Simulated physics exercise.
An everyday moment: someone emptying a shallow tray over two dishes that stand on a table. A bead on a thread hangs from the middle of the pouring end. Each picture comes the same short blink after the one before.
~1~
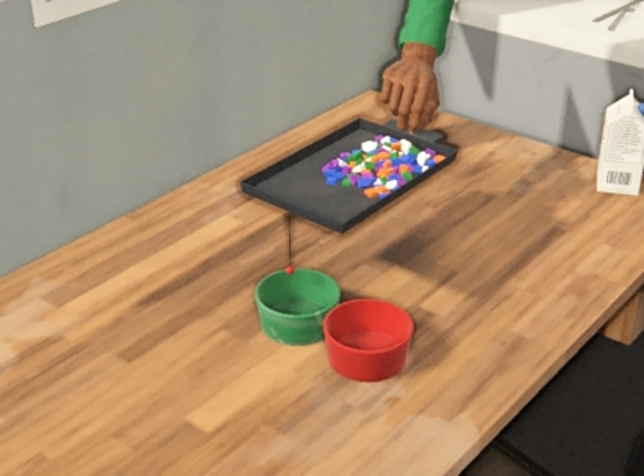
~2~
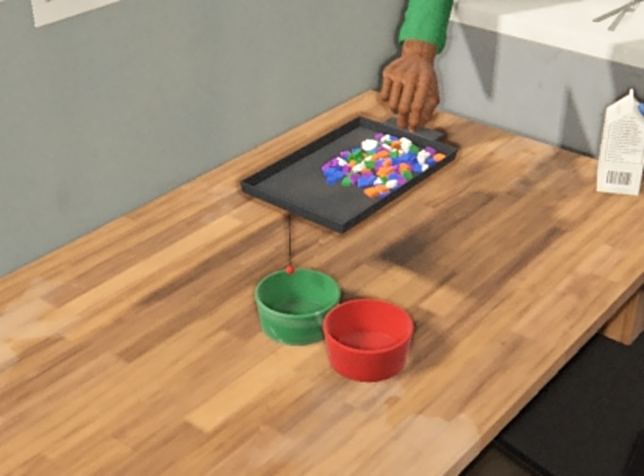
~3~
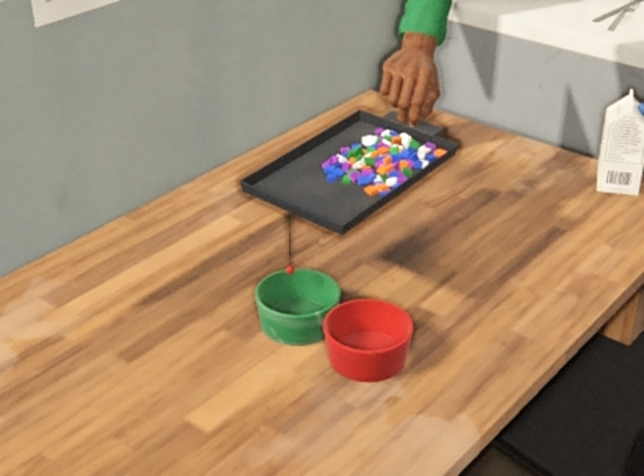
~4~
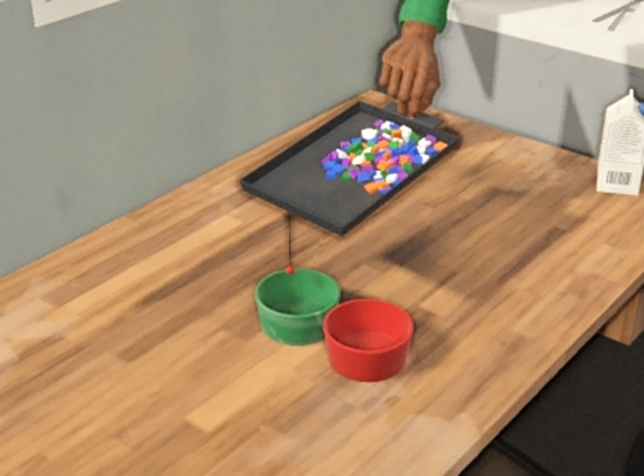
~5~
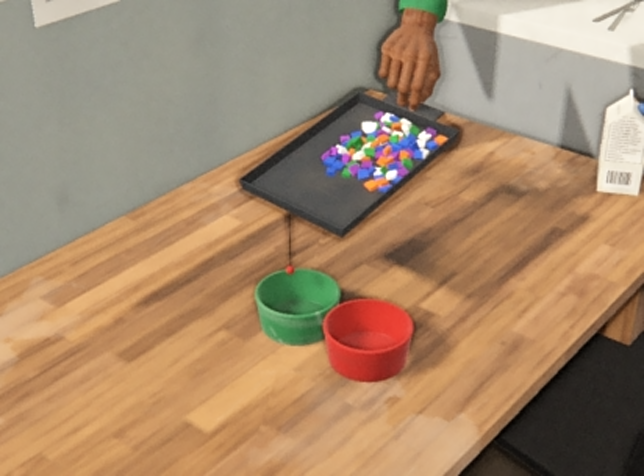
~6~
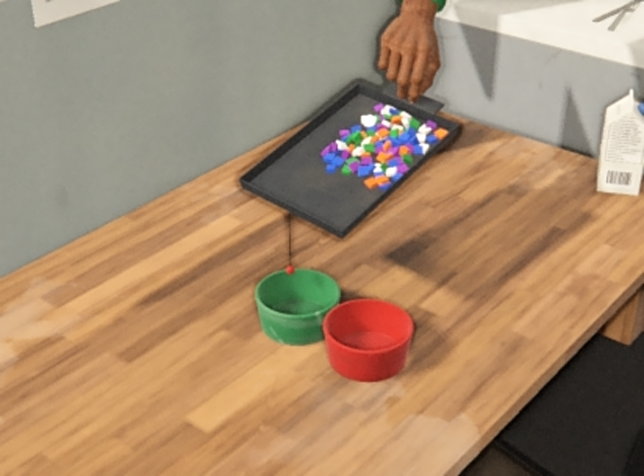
A dark shallow tray heaped at its far end with small mosaic tiles in white, blue, purple, orange and green is held by a green-sleeved hand above a wooden table, seen from above at an angle. Below its near end, where a red bead hangs on a thread, sit a green dish and, to its right, a red one. The hand slowly raises the far end, the tray tilting slightly toward its right corner, while the tiles, dishes and camera stay steady.
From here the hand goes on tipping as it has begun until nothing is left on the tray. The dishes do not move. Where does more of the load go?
The left-hand dish gets more.
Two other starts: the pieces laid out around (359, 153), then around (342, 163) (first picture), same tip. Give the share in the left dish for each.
First some 60, then 60 per cent.
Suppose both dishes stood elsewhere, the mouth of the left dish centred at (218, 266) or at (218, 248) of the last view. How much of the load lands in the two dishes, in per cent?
In turn 40 and 0 in a hundred.
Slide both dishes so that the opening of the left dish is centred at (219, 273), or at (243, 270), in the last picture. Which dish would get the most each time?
In turn: Right; the right one.
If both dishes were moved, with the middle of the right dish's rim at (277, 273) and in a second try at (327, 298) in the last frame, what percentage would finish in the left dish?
First some 0, then 0 per cent.
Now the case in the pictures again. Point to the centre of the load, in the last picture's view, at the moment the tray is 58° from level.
At about (333, 212).
Soon, tray tipped steeply; nearly all on the tray; a stray few in the right dish; a stray few outside both; a small part in the air.
A while on, tray tipped right over; about a quarter on the tray; about a quarter in the right dish; about a third in the left dish; a small part outside both; a small part in the air.
Towards the end, tray tipped past a quarter turn; about a third in the right dish; about two thirds in the left dish; a small part outside both.
Finally, tray tipped past a quarter turn; about a third in the right dish; about two thirds in the left dish; a small part outside both.
